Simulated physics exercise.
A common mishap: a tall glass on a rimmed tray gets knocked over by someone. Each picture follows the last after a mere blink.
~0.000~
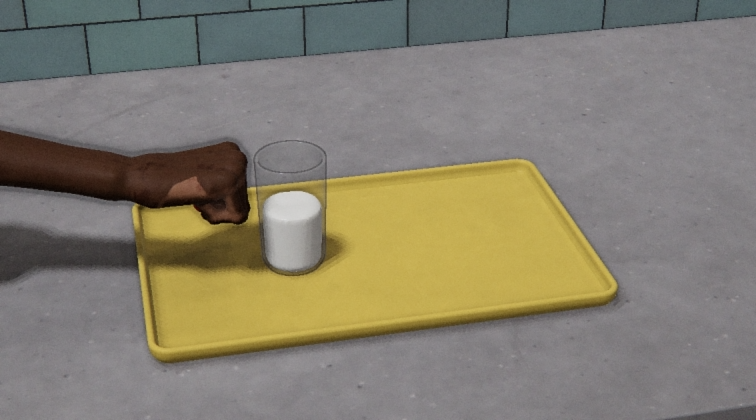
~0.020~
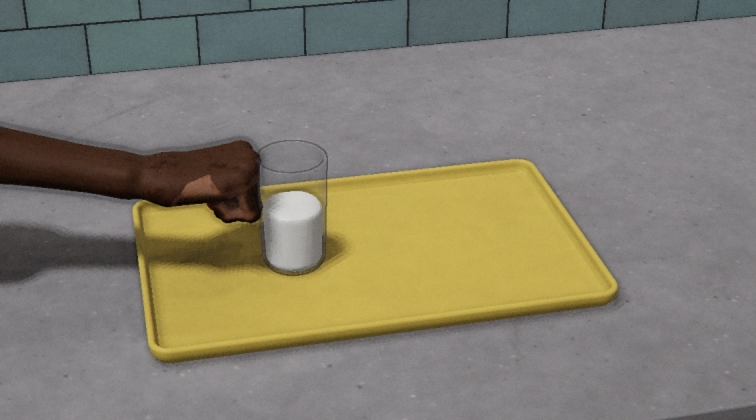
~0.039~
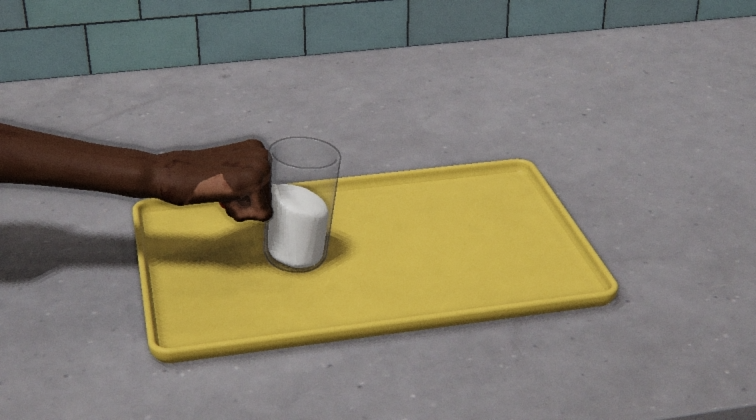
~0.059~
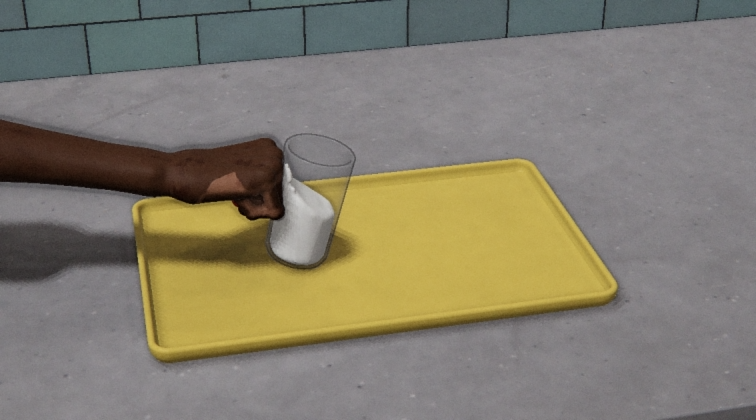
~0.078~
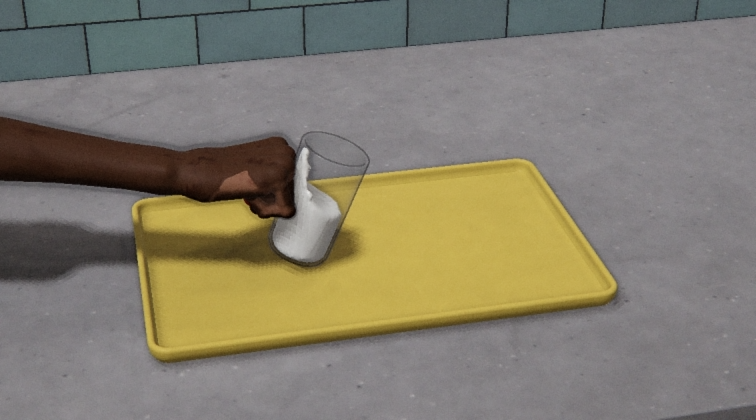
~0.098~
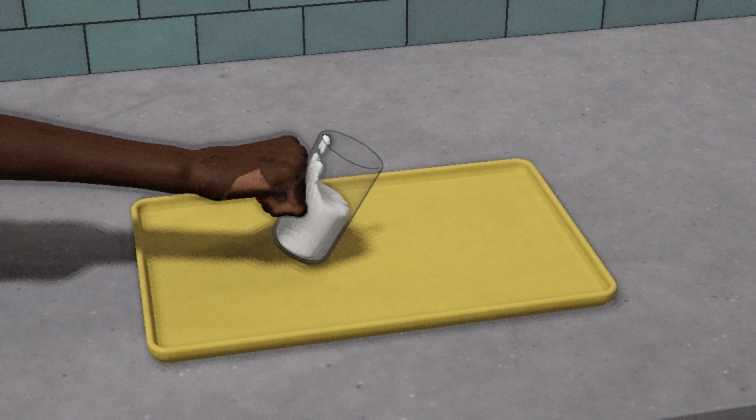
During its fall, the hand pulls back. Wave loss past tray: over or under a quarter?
Over.
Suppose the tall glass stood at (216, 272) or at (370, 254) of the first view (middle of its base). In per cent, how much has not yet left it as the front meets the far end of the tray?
Note: Case one near 45 in a hundred, case two near 85 in a hundred.
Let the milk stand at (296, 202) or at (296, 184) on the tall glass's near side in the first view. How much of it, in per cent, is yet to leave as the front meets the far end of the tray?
70 % and 55 %.
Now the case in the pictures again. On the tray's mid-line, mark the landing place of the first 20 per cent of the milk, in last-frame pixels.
I'd mark it somewhere close to pixel (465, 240).
A moment on, the tall glass lies on its side and 99 per cent is in the glass, 0 on the tray and 1 above or beyond its rim.
Next, the tall glass lies on its side and 61 per cent is in the glass, 31 on the tray and 8 above or beyond its rim.
Then the tall glass lies on its side and 30 per cent is in the glass, 47 on the tray and 22 above or beyond its rim.
Later the tall glass lies on its side and 16 per cent is in the glass, 47 on the tray and 37 above or beyond its rim.
At rest 64 per cent is held by tray and glass, 36 is off the tray.
